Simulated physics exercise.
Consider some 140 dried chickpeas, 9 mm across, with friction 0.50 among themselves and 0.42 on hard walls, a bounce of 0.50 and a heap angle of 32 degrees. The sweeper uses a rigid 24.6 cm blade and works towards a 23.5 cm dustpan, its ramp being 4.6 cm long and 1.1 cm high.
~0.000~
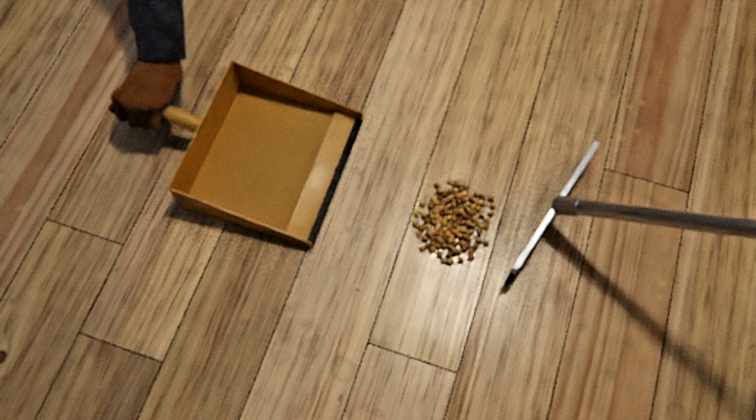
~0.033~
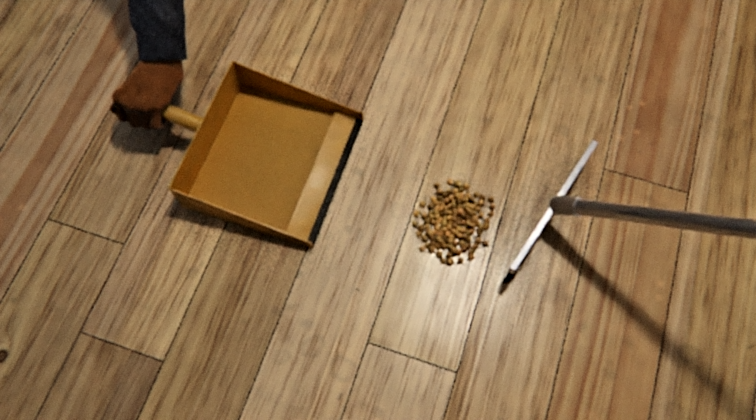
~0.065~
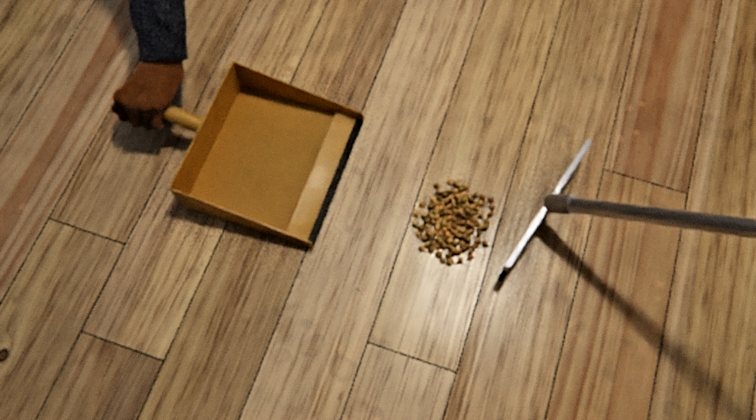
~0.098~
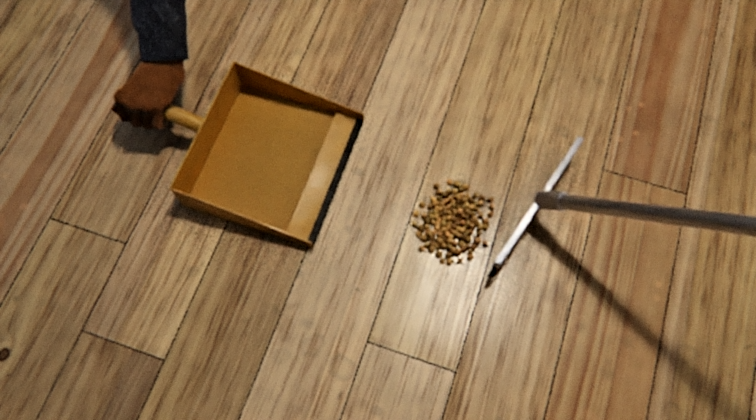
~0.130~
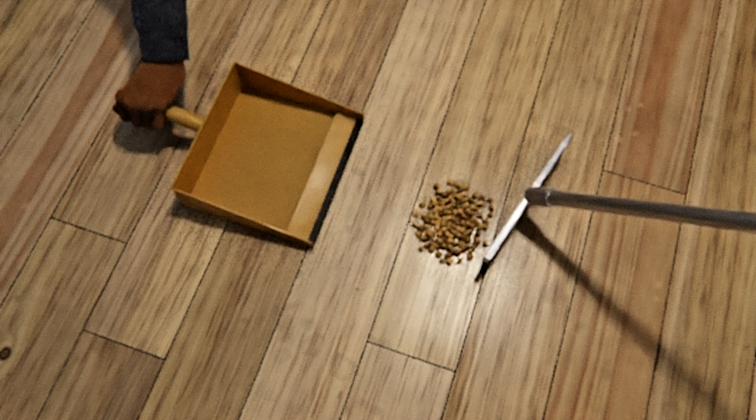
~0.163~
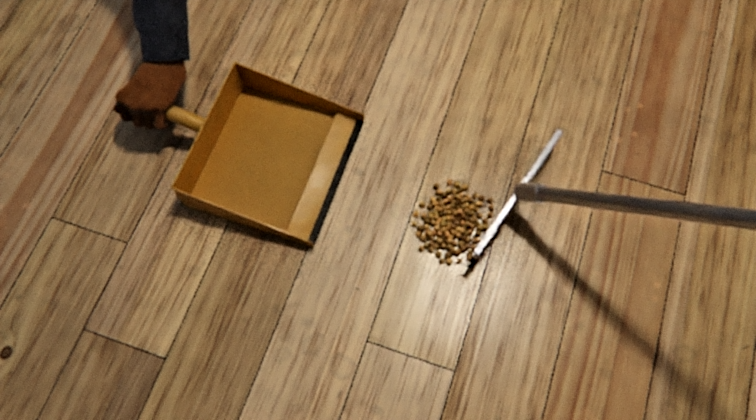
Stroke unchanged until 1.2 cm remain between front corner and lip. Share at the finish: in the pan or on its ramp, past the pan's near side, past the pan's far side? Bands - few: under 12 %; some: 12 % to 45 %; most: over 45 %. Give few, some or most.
Pan: Some, near side: Few, far side: Few.
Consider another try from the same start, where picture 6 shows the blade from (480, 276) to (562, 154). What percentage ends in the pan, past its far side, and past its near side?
You'd see pan at 0, far at 0 and near at 5.
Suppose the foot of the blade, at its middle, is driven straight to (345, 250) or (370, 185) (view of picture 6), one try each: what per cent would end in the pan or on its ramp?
Roughly 0 per cent for the first try and 15 per cent for the second.
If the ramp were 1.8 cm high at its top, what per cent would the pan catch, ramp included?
Roughly 20 per cent.
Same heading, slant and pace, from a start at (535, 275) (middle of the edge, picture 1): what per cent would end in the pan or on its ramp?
About 5 per cent.
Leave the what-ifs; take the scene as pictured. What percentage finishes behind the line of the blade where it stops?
Around 10 per cent.
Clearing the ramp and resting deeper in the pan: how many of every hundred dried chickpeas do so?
It comes to some 0 per cent.
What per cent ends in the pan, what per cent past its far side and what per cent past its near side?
Pan 25, near side 0, far side 5.
After 0.39 s, middle of the blade 16 cm from the lip; 0 % over the lip, far side 0 %, near side 0 %.
Then, at 0.54 s, middle of the blade 9 cm from the lip; 0 % over the lip, far side 0 %, near side 0 %.
Then, at 0.82 s, middle of the blade 5 cm from the lip; 25 % over the lip, far side 5 %, near side 0 %.
By 1.4 s all is still; pan 25 %, near side 0 %, far side 5 %, in front of the lip or behind the blade 70 %.
